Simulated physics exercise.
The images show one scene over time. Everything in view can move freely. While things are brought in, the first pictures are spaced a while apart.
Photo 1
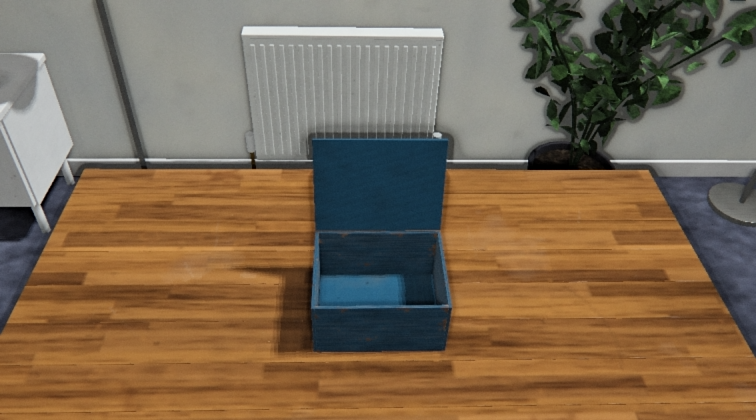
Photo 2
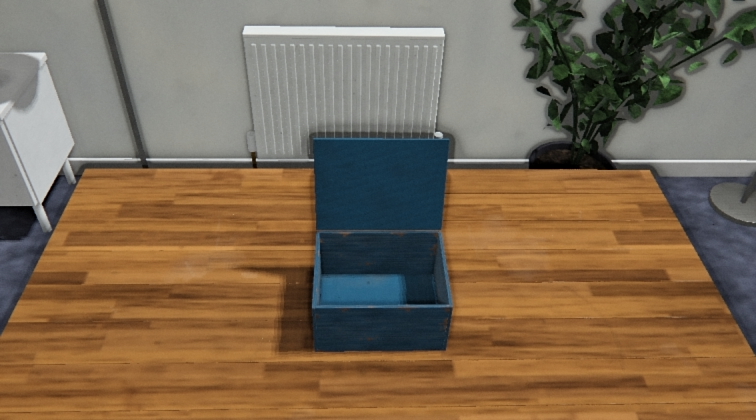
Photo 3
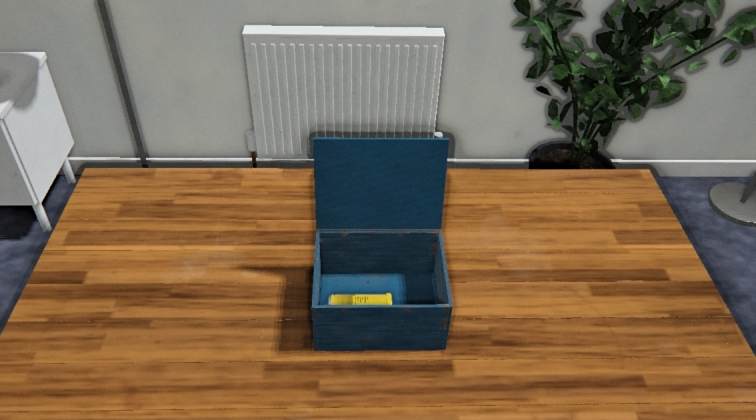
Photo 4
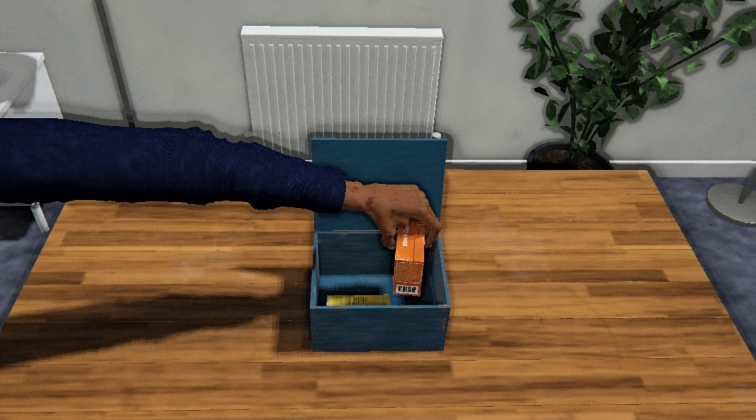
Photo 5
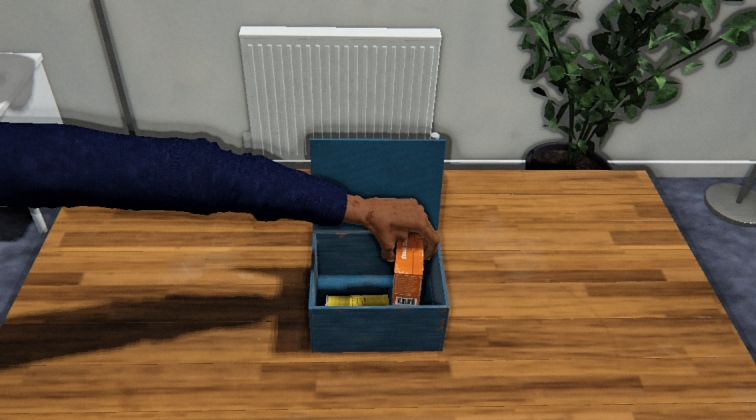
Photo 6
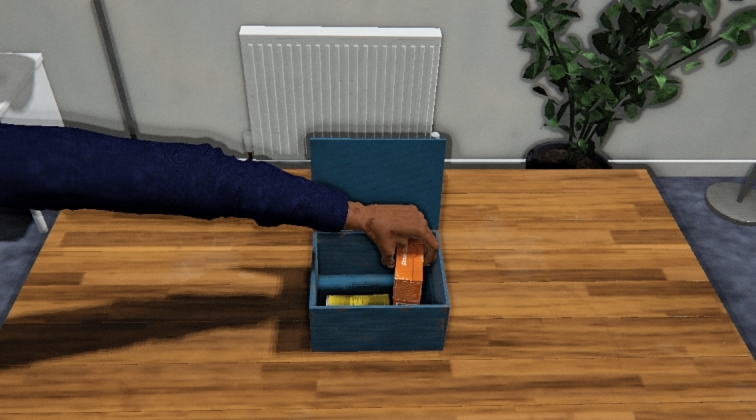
On a wooden table, an open blue box sat empty until a yellow item appeared inside; then a hand reached in from the left and lowered an orange packet into the box's right side.
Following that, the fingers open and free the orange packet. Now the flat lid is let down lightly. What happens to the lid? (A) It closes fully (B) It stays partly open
It closes fully (A).
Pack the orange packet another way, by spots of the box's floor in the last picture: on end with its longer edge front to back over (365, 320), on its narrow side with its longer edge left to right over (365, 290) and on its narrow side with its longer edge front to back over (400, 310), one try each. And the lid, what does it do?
The first time the lid can't shut, the second time it goes down fully, and the third time it goes down fully.
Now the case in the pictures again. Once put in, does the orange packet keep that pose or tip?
As it turns out, it keeps its original angle.
Then, 1.00 s later than the last frame, lid starting down; orange packet moved a little near (406, 294).
Then, 1.60 s later than the last frame, lid 59° above the rim; orange packet moved a little near (406, 294).
Then, 2.10 s later than the last frame, lid 16° above the rim; orange packet moved a little near (406, 294).
When it is over, lid shut; moved from the start, orange packet; yellow tin as before. End places, in pixels of the last picture, orange packet near (406, 294).
